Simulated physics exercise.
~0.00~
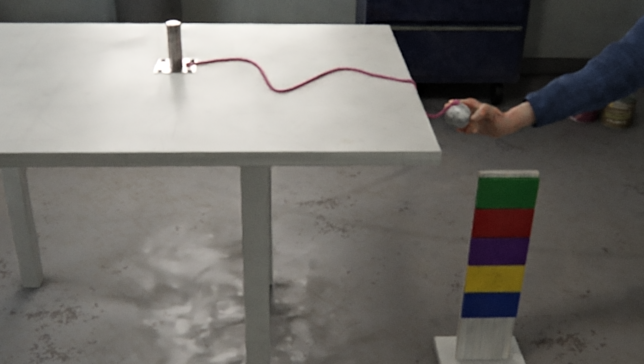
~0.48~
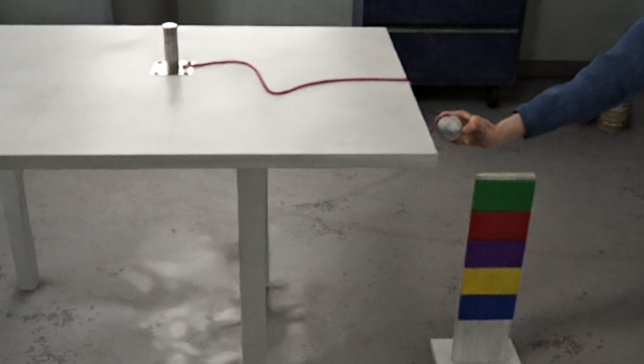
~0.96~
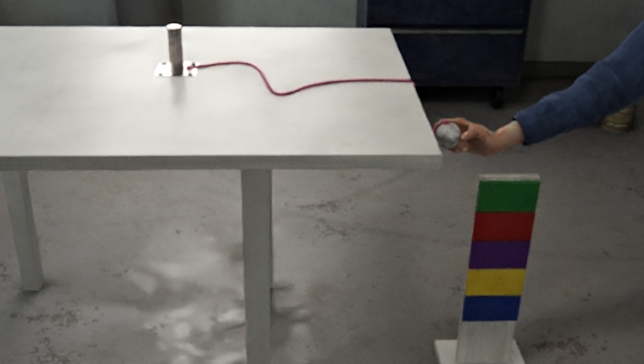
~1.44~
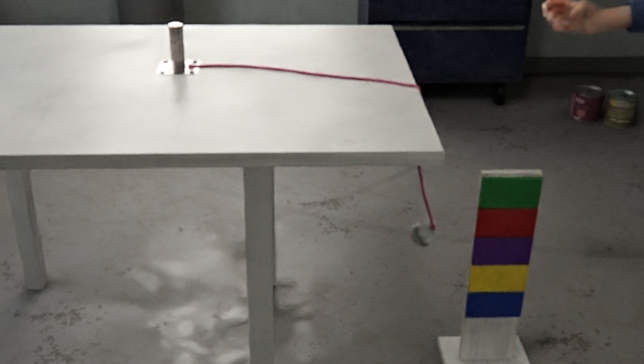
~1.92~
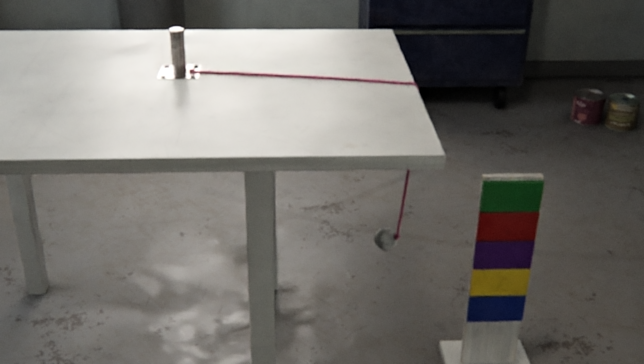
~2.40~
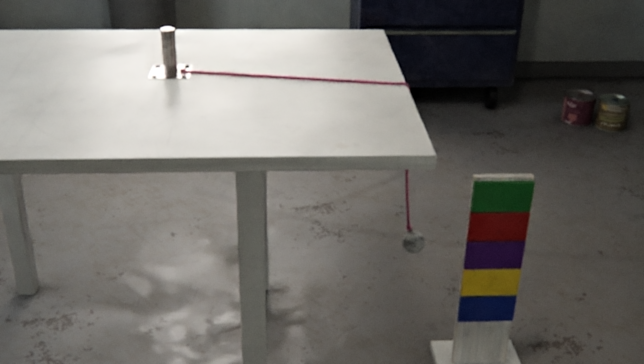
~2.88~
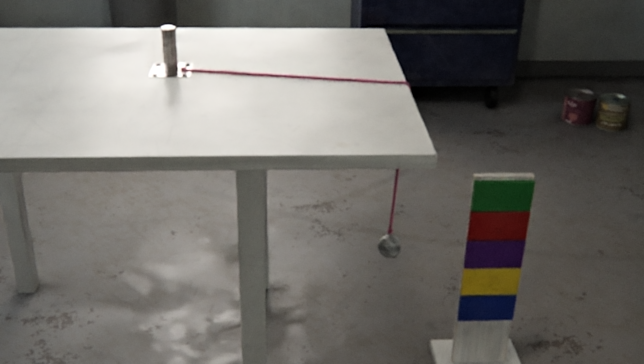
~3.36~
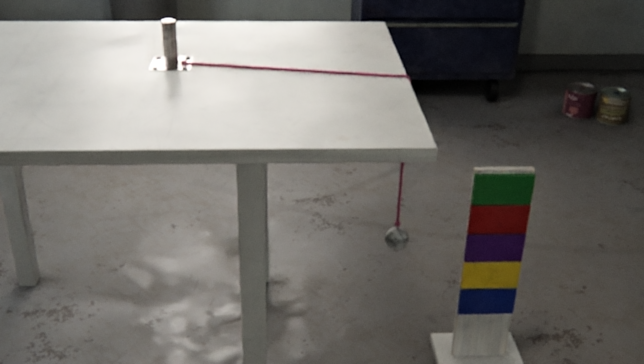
A white ball tied to a red shoelace is held by a hand just off the right edge of a pale table, the lace curving loosely back to a short post on the tabletop. Beside the table stands an upright board with green, red, purple, yellow and blue bands from top to bottom. The hand lets go and draws back to the right as the ball drops and the lace pulls nearly straight across the table. The ball swings left below the edge, then right, then left again in small movements. Finally it hangs with its centre level with the purple band.
